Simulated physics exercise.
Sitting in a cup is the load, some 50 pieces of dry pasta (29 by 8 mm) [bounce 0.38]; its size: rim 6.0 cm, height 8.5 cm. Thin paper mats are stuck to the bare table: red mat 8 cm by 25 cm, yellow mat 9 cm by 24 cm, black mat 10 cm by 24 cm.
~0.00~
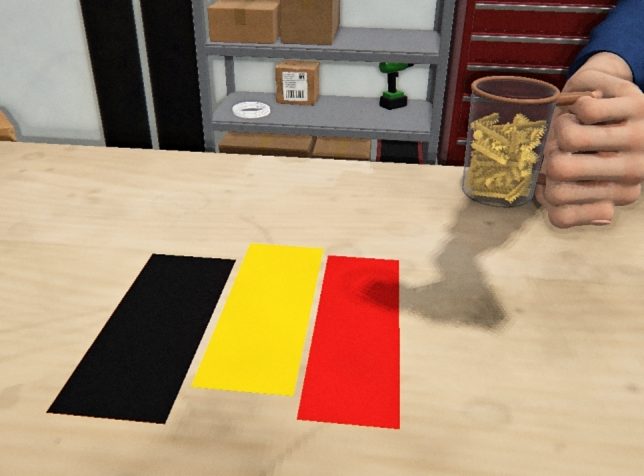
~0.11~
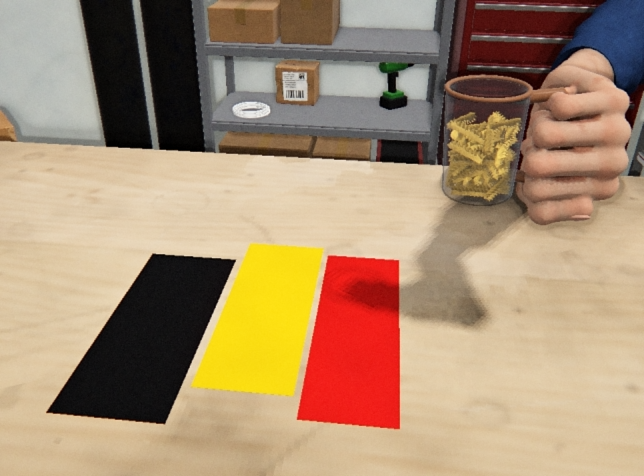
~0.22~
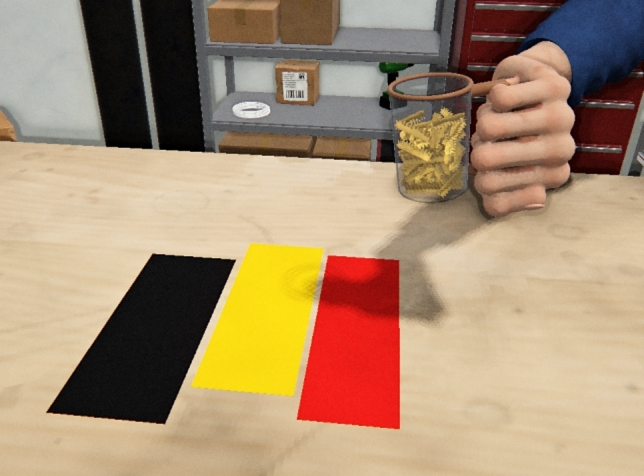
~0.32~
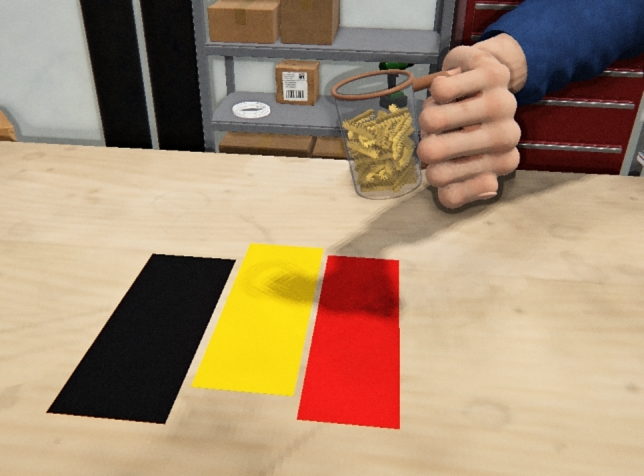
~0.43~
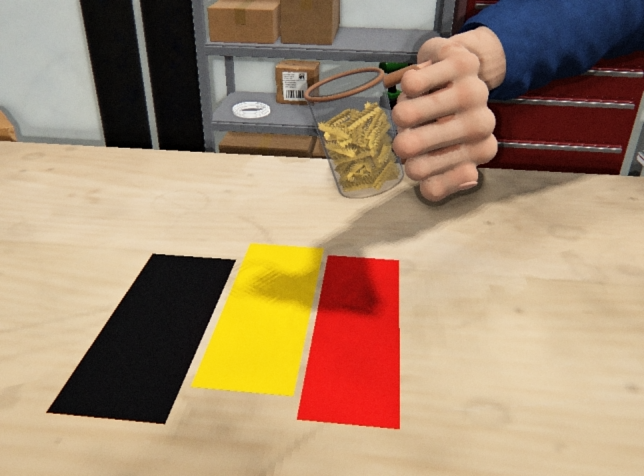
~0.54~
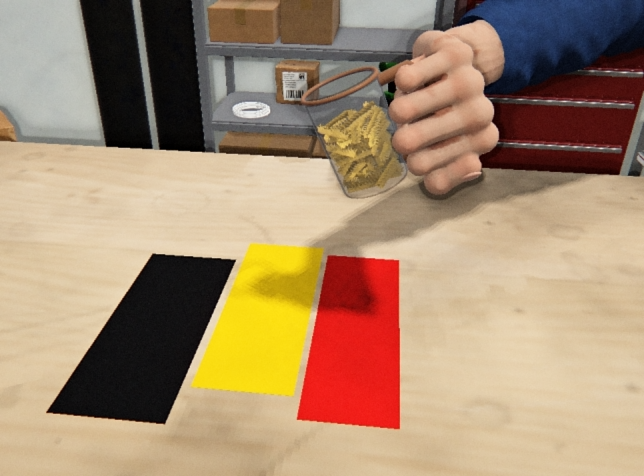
In a workshop, a hand moves a cup of dry pasta left while tilting it leftward.
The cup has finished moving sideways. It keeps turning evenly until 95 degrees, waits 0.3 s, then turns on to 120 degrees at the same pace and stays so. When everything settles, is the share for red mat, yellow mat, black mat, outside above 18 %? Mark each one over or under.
My marks are as follows: Red mat - under; yellow mat - over; black mat - over; off the mats - under.
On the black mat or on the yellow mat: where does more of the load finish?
More ends up on the yellow mat.
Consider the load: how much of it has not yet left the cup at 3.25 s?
Roughly 0 percent of the load.
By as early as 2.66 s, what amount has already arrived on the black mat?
0 per cent.
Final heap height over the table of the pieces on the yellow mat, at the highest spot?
Some 1.0 cm.
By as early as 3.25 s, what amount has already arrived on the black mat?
So far it comes to around 15 per cent.
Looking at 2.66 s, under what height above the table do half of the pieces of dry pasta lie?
It's about 18 cm.
After 1.35 s, tilt 60 degrees; cup 100 %; middle of all pieces on or above the table near (369, 144).
After 2.03 s, tilt 92 degrees; cup 100 %; middle of all pieces on or above the table near (367, 142).
After 2.66 s, tilt 102 degrees; cup 100 %; middle of all pieces on or above the table near (364, 144).
After 3.25 s, tilt 120 degrees; outside 5 %, yellow mat 75 %, black mat 15 %; middle of all pieces on or above the table near (253, 300).
At rest (4.7 s), cup 0 %, outside 10 %, red mat 0 %, yellow mat 60 %, black mat 30 %.
